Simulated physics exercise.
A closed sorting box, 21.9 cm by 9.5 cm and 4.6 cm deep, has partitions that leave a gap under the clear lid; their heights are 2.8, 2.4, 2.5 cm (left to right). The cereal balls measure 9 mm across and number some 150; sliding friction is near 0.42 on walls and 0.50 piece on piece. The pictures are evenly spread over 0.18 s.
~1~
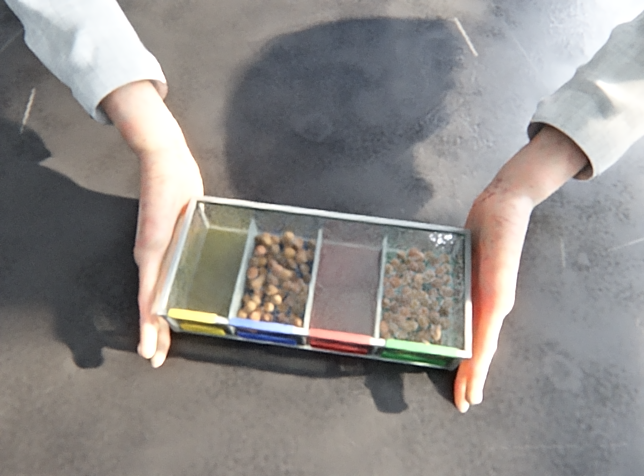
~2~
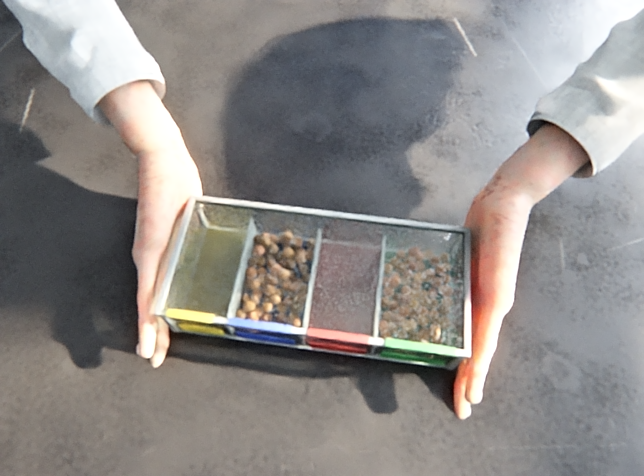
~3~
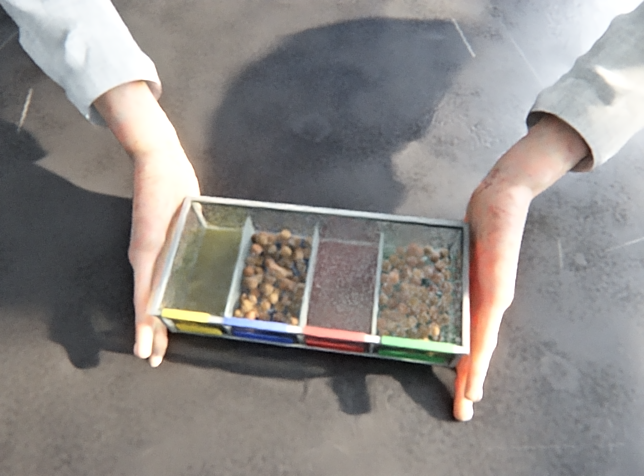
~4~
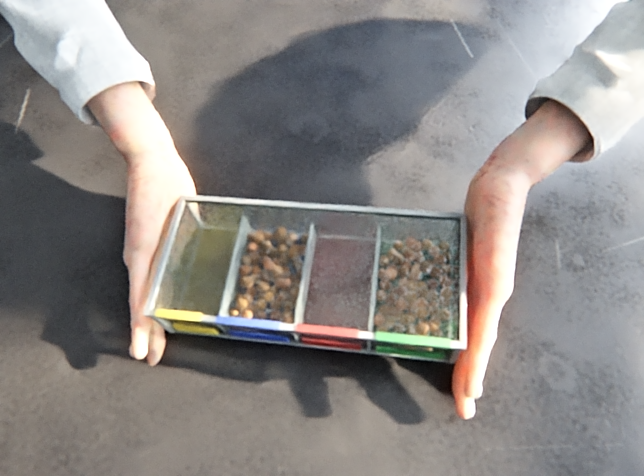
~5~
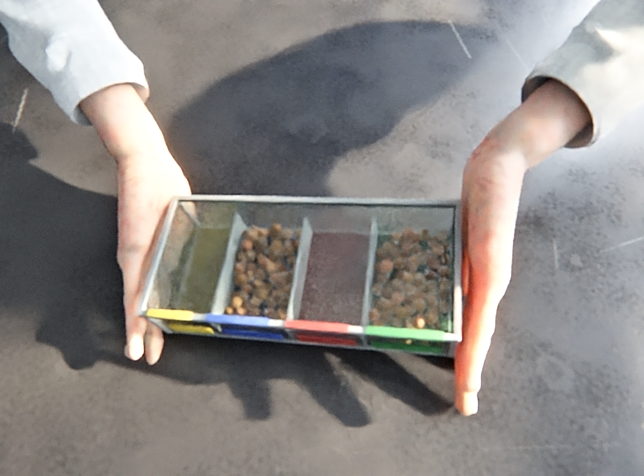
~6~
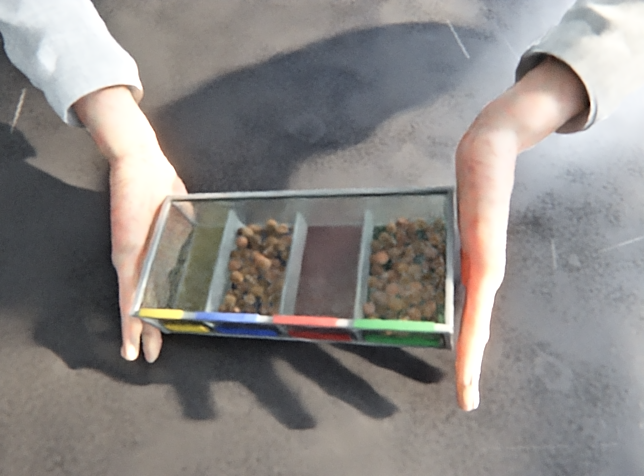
Two hands in pale sleeves hold a clear-lidded sorting box between their palms over a dark grey, scuffed surface in bright sunlight, seen from above. The box has four compartments, marked yellow, blue, red and green from left to right, with brown cereal balls in the blue and green ones. The hands gradually tilt the box slightly down toward the left, shifting it a little left as their shadows change below.
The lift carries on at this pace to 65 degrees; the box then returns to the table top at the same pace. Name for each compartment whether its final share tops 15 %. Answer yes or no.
Red: No, blue: Yes, green: Yes, yellow: No.
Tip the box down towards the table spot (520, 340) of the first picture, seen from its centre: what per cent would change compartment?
Some 5 per cent.
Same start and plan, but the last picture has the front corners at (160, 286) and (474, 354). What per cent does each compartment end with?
Red 5; blue 45; green 50; yellow 0.
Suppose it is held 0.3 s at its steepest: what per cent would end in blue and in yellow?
Then: Blue 50, yellow 5.
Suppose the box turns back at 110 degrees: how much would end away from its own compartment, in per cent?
About 65 per cent.
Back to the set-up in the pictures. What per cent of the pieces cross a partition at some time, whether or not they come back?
Some 10 per cent.
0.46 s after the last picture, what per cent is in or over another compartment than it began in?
About 5 per cent.
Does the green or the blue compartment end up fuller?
It is the blue one.
Then, 0.46 s after the last picture, tilt 64 degrees; red 5 %, blue 50 %, green 45 %.
Then, 0.76 s after the last picture, tilt 27 degrees; red 5 %, blue 50 %, green 40 %.
Then, 1.16 s after the last picture, tilt 0 degrees; red 5 %, blue 50 %, green 40 %.
In the end, red 5 %, blue 50 %, green 40 %, yellow 0 %.
